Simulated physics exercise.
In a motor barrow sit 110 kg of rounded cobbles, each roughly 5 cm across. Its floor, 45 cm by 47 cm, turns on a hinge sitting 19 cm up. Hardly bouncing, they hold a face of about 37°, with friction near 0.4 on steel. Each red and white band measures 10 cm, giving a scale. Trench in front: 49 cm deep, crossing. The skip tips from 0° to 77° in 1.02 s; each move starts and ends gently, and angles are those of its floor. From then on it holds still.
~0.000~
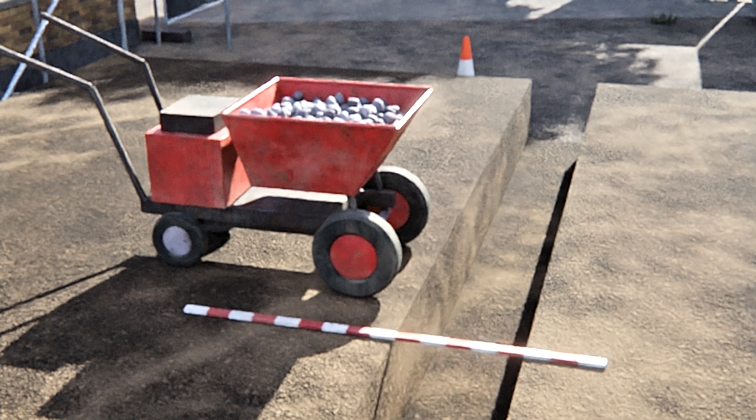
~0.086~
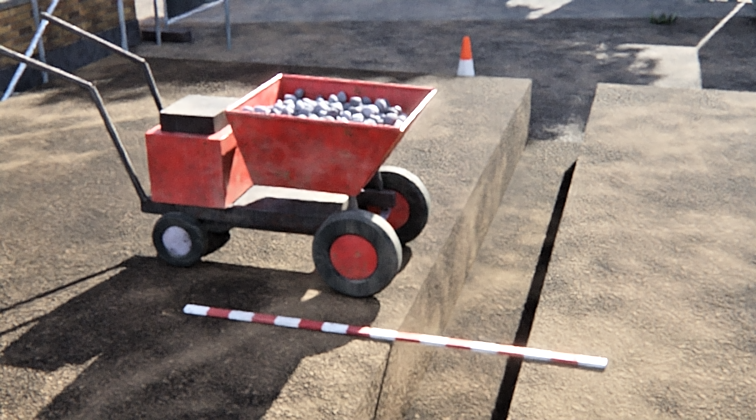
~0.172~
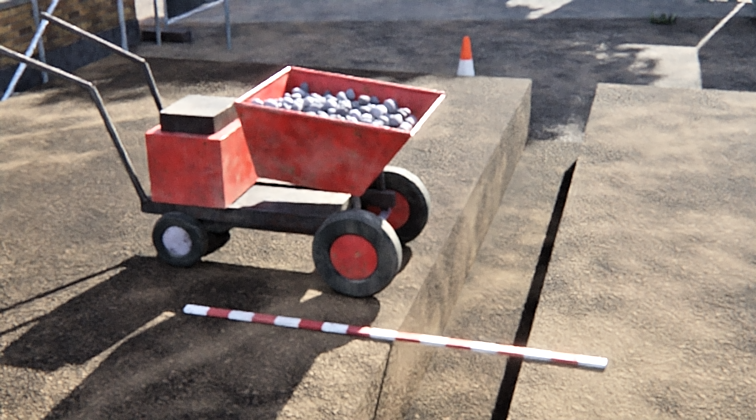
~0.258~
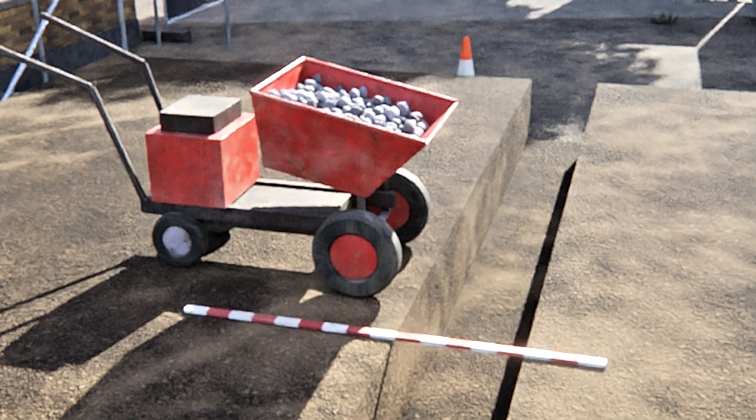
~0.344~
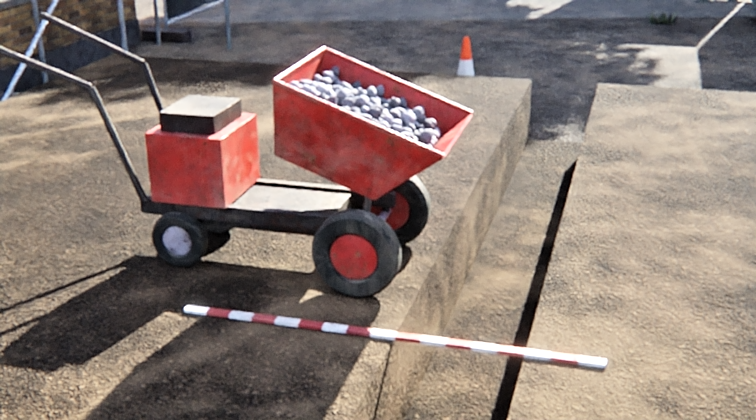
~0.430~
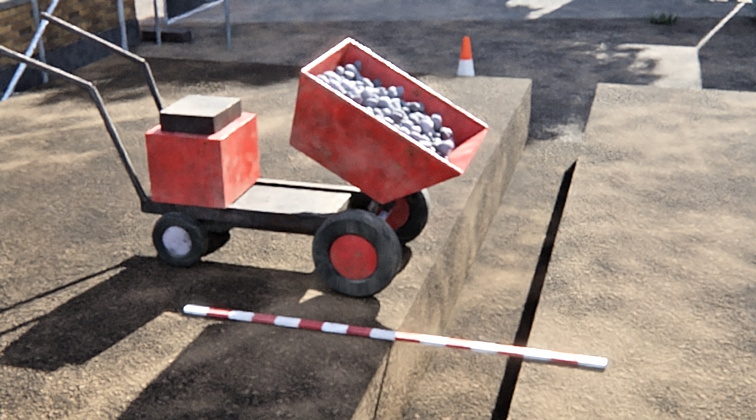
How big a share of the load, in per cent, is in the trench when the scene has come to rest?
A share of about 56 percent.
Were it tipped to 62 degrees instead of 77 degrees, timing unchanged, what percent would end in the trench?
Roughly 30% would end there.
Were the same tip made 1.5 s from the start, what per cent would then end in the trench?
Estimate: About 65 %.
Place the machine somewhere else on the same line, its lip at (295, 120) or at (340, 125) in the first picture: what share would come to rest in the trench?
Roughly 100 in a hundred from the first, 100 in a hundred from the second.
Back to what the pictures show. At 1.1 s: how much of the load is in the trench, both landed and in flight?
I'd put it near 15 per cent.
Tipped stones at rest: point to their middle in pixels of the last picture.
Centre estimate: Around (532, 361).
After 0.8 s the floor is at 65°; 100 % in the skip; the foremost stones are at (503, 211).
After 1.1 s the floor is at 77°; 60 % in the skip, 14 % in the trench, 26 % past the trench; the foremost stones are at (629, 296).
After 1.5 s the floor is at 77°; 26 % in the skip, 30 % in the trench, 43 % past the trench; the foremost stones are past the picture's edge.
After 3.4 s the floor is at 77°; 0 % in the skip, 56 % in the trench, 44 % past the trench; the foremost stones are past the picture's edge.
